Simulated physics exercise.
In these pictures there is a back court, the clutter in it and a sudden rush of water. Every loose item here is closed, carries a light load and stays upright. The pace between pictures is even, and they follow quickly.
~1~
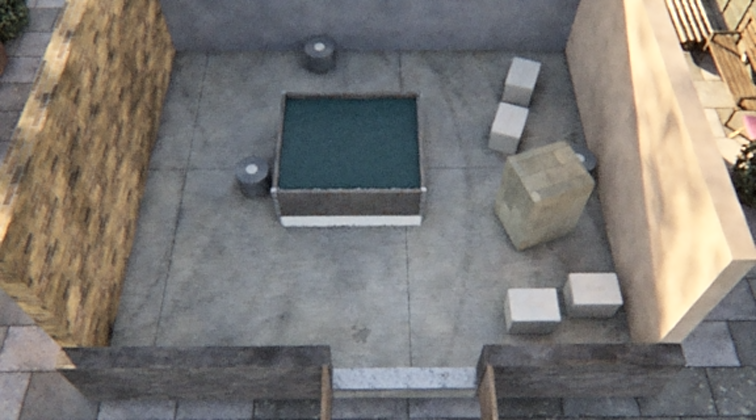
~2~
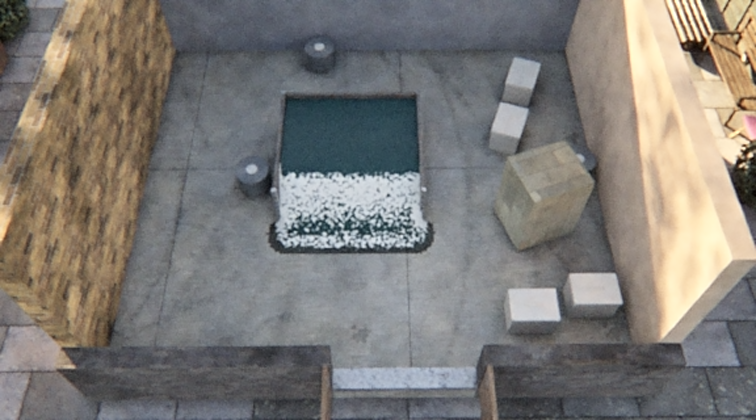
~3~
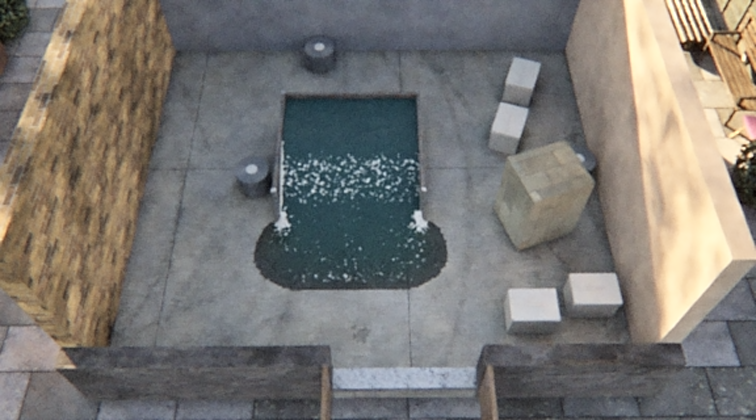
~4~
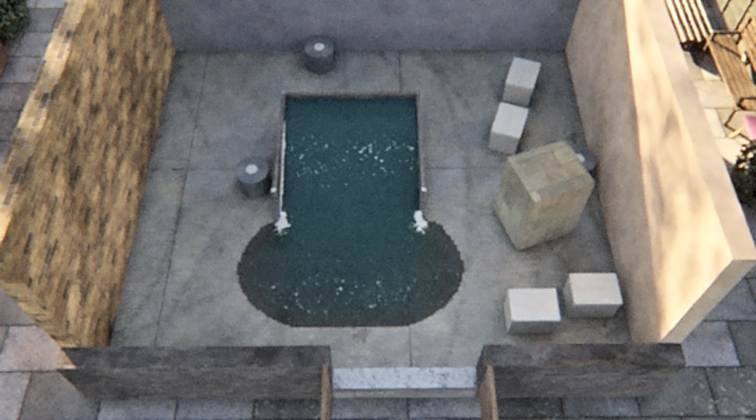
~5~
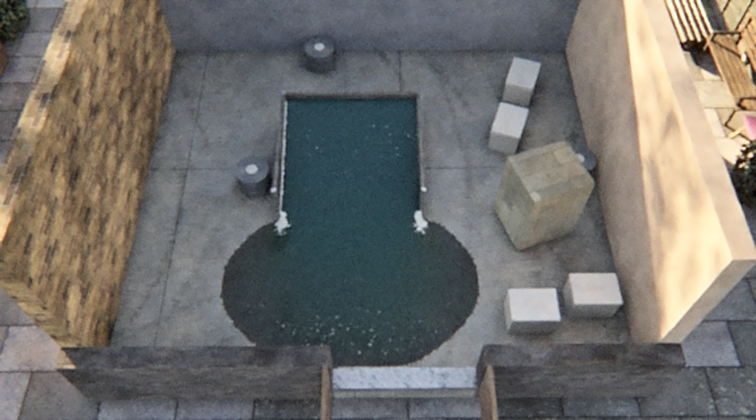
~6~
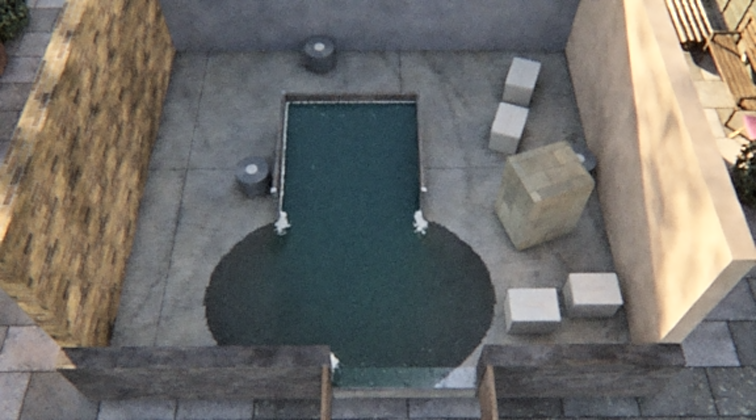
At first, dark green water fills a rectangular tank in a walled courtyard, with pale blocks and two round drums nearby. The front side gives way and water rushes out in white froth, then spreads across the paving in a widening rounded pool, reaching the front opening while the surrounding objects stay still.
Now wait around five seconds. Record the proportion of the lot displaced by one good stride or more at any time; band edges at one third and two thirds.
Proportion recorded: Under one third.
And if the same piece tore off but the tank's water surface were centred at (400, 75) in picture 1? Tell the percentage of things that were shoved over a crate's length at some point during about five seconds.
That comes out at some 40 %.
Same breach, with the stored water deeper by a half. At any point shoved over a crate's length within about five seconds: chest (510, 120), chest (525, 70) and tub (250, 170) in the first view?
Going through them in turn, I'd say never got there, then never got there, then got there.
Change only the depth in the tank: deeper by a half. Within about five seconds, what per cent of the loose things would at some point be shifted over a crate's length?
I get 70 percent.
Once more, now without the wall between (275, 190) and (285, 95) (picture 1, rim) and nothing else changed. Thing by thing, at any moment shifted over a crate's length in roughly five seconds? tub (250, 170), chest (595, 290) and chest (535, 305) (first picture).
Each in turn, ends up that far off, never travels that far, never travels that far.
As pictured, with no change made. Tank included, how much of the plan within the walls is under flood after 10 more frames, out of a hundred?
My figure is about 40 percent.
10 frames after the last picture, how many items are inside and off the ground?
0.
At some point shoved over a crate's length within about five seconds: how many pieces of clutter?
Total: 0.
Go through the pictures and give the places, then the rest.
A chest at (534, 304) rests on the ground; a tub at (579, 159) rests on the ground; 0 of 7 have shifted, in the first frame.
A chest at (534, 304), on the bottom; a tub at (579, 159) rests on the ground; 0 of 7 have shifted, in the second frame.
A chest at (534, 304) rests on the ground; a tub at (579, 159) rests on the ground; 0 of 7 have shifted, in the third frame.
A chest at (534, 304) rests on the ground; a tub at (579, 159), on the bottom; 0 of 7 have shifted, in the fourth frame.
A chest at (534, 304), on the bottom; a tub at (579, 159), on the bottom; 0 of 7 have shifted, in the fifth frame.
A chest at (534, 304), on the bottom; a tub at (579, 159), on the bottom; 0 of 7 have shifted, in the sixth frame.
A moment on, 0 of 7 are well off their spots; 0 afloat.
Next, 0 of 7 are well off their spots; 0 afloat.
Later, 0 of 7 are well off their spots; 0 afloat.
In the end, 0 of 7 are well off their spots, and 0 have been at some point; 0 afloat.
